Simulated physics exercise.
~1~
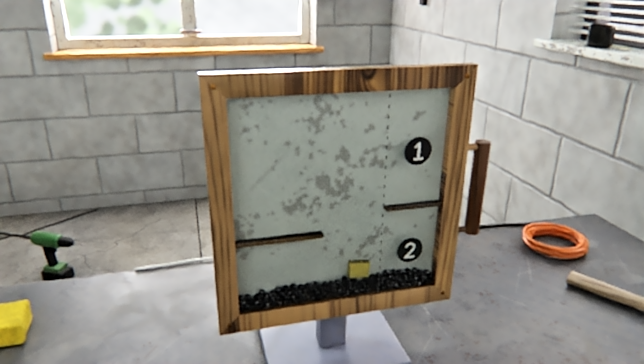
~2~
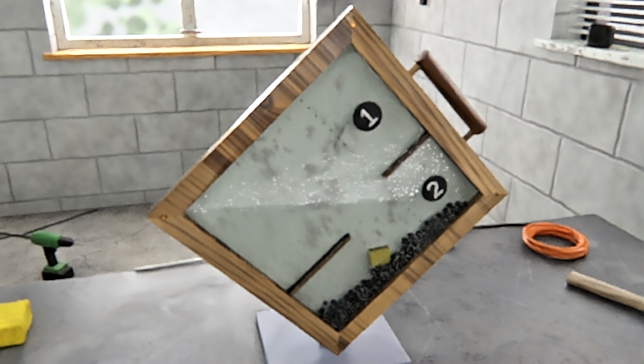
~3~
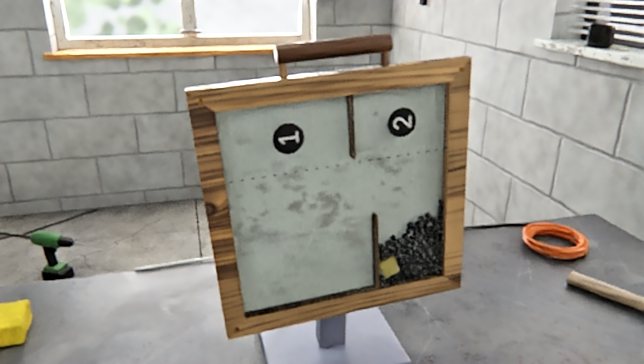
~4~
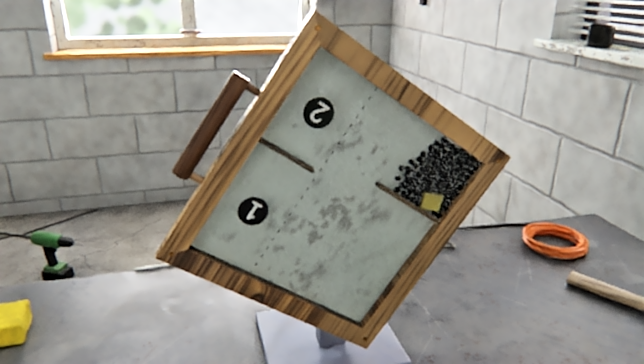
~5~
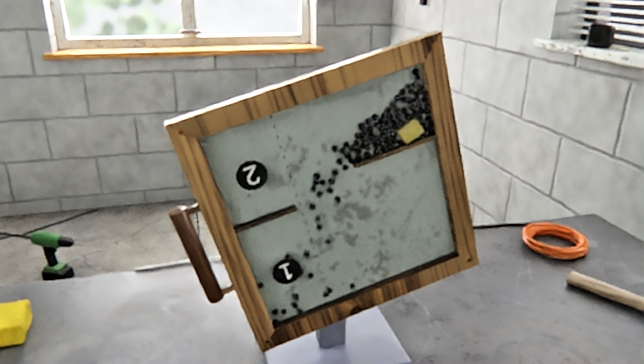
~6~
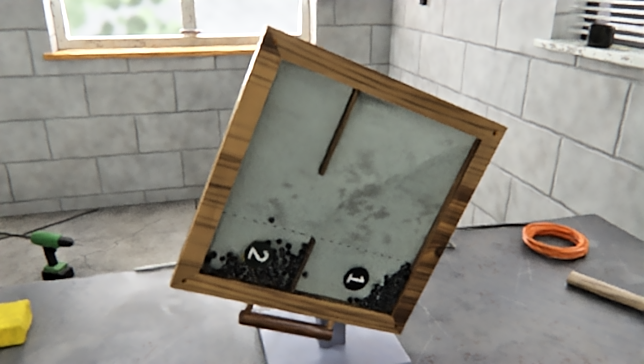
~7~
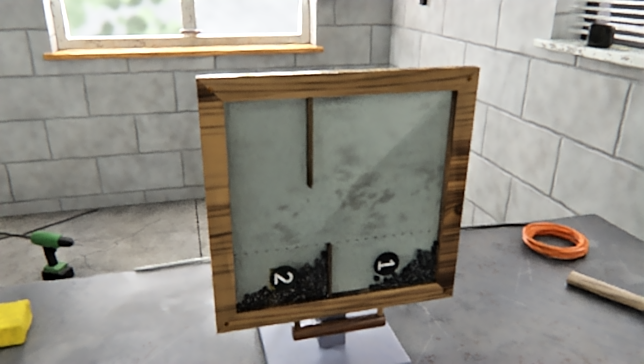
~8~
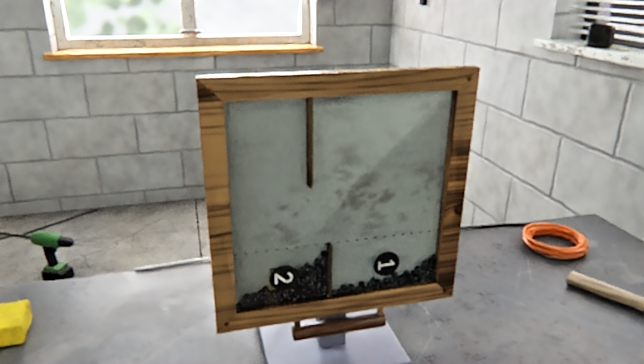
A wooden-framed case turns anticlockwise, and its black beads tumble and settle in both marked pockets.
